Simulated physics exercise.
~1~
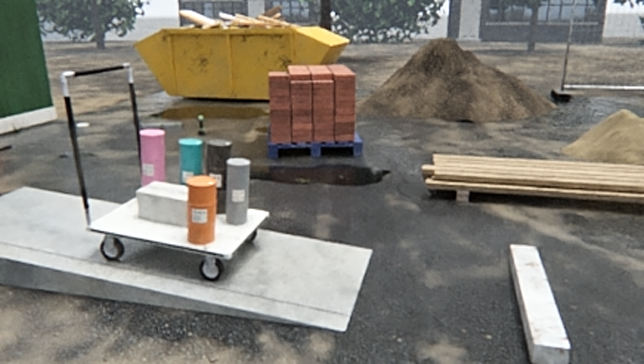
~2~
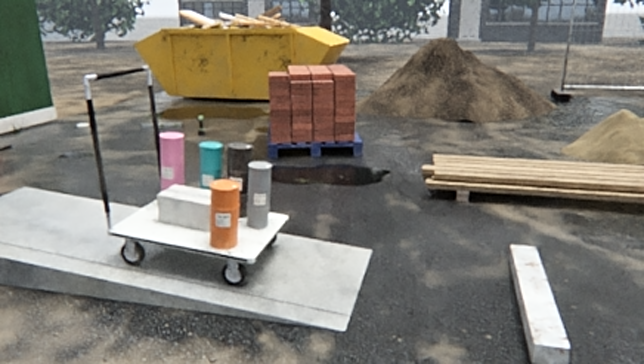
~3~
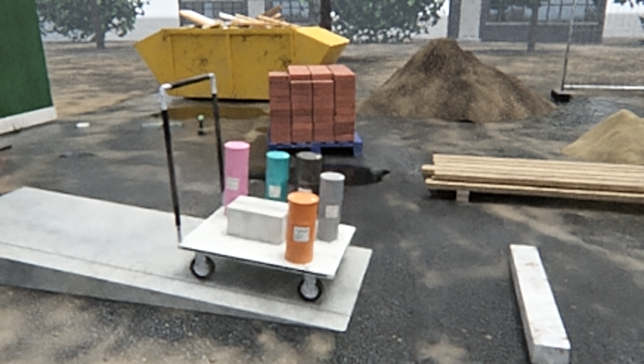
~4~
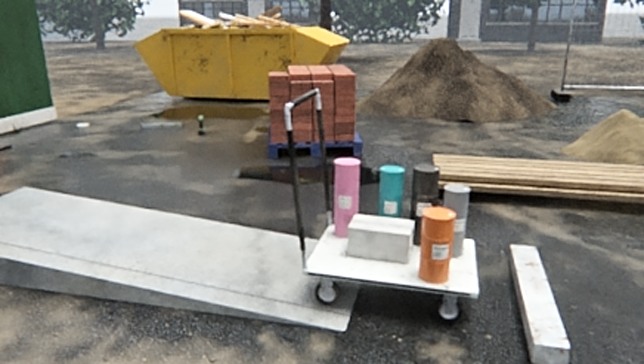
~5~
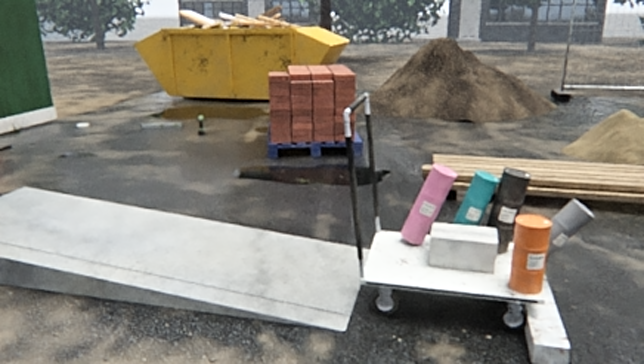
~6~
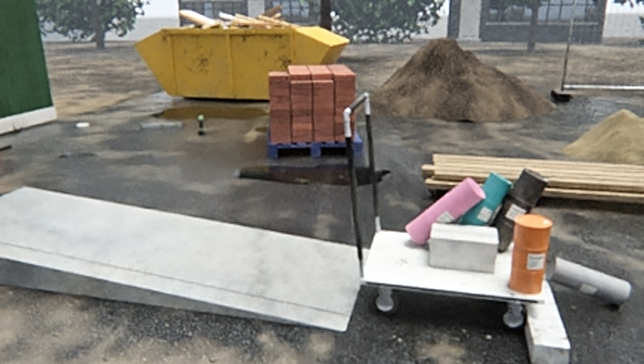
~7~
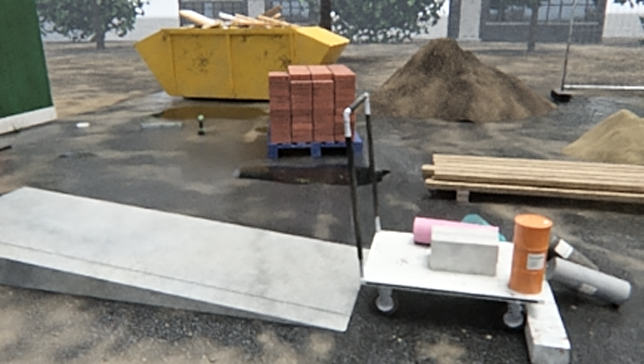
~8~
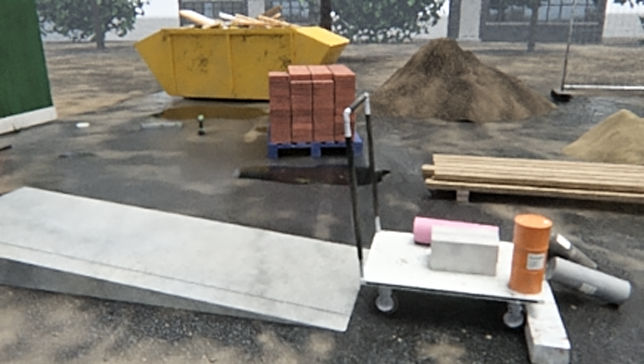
On a paved yard with a yellow skip and stacked bricks, a loaded flat trolley rolls right down a ramp and stops at a kerb; grey, black and turquoise canisters topple off, the pink one falls onto the deck, and the orange canister and white parcel stay upright.
